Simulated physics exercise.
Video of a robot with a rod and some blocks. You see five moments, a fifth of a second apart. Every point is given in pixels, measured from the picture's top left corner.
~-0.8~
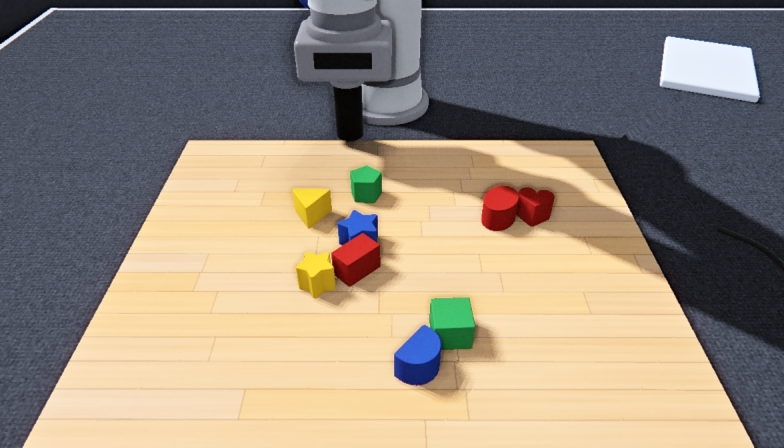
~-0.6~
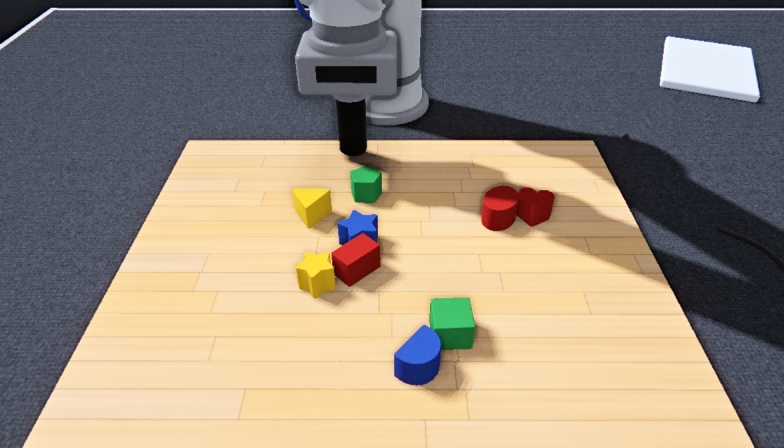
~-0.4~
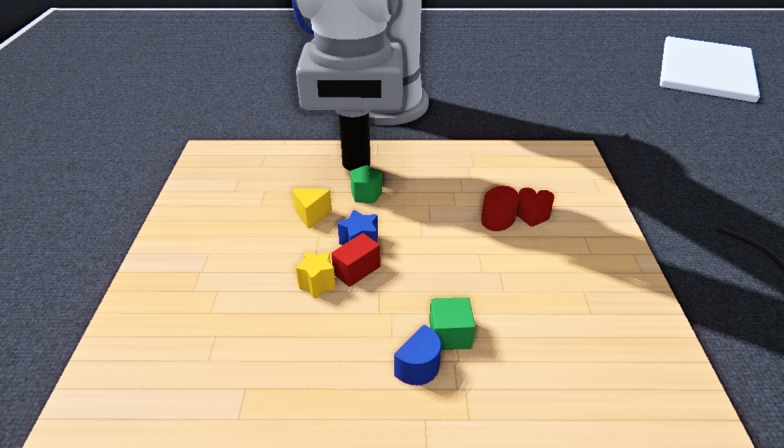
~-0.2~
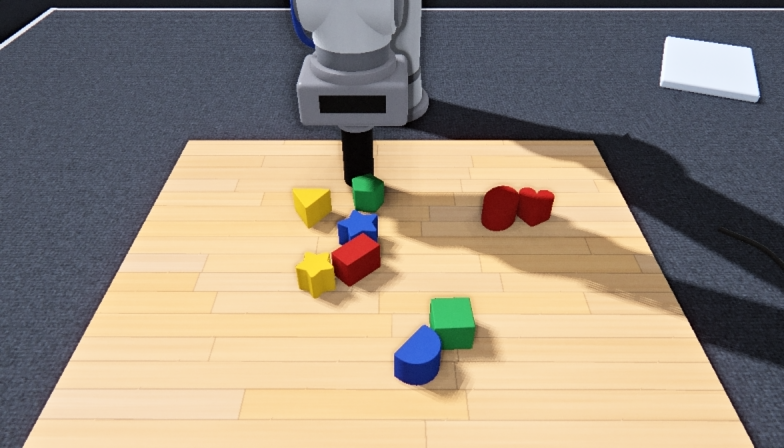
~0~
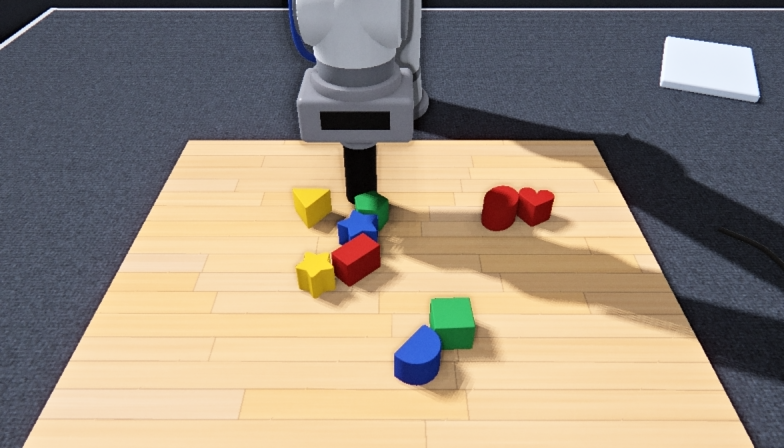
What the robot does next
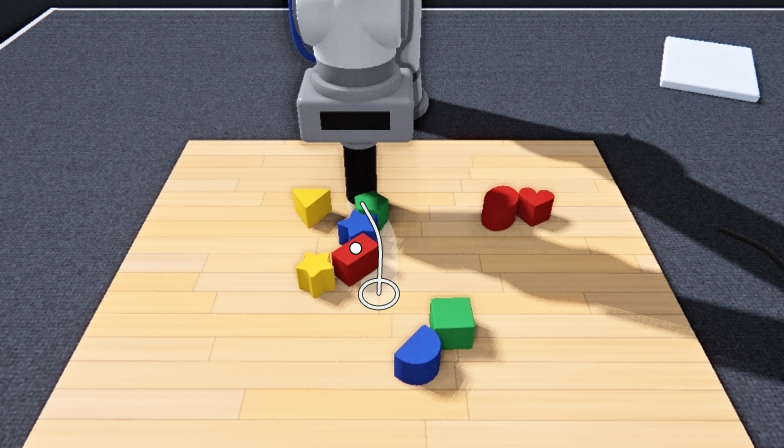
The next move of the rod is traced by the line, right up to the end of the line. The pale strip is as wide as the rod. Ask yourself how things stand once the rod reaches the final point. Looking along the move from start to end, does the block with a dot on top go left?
Short answer: No.
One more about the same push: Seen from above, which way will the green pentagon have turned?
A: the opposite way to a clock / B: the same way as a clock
Option A.
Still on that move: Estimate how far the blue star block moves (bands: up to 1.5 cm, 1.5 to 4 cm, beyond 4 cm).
Over 4 cm.
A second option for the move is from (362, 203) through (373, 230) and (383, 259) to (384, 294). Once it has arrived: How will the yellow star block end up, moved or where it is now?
At the moment the path ends, the yellow star block no longer stands where it did.
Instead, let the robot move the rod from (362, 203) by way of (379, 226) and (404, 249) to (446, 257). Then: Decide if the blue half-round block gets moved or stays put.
It keeps its position.
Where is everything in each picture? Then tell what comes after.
In the first picture, rod's lower end at (350, 135); yellow star block at (315, 263); red oblong at (356, 248); blue star block at (359, 222); green pentagon at (365, 174).
In the second picture, rod at (353, 149); blocks still.
In the third picture, rod at (356, 164); blocks still.
In the fourth picture, rod at (359, 180); green pentagon at (367, 183).
In the fifth picture, rod at (362, 197); yellow star block at (315, 263); red oblong at (356, 248); blue star block at (359, 222); green pentagon at (371, 200).
Drawn move, from (362, 203) by way of (380, 243) to (379, 294); the dot is on the red oblong.
What follows on the original path. One third of the way, rod at (376, 222); yellow star block at (309, 267), turned 30° clockwise; red oblong at (348, 267); blue star block at (361, 240), turned 40° clockwise; green pentagon at (387, 227).
Two thirds of the way, rod at (380, 253); yellow star block at (304, 268), turned 55° clockwise; red oblong at (333, 287), turned 20° clockwise; blue star block at (361, 263), turned 55° clockwise; green pentagon at (408, 254), turned 35° anticlockwise.
At the end, rod at (379, 287); yellow star block at (304, 268), turned 55° clockwise; red oblong at (309, 305), turned 50° clockwise; blue star block at (350, 293), turned 90° clockwise; green pentagon at (415, 263), turned 60° anticlockwise.
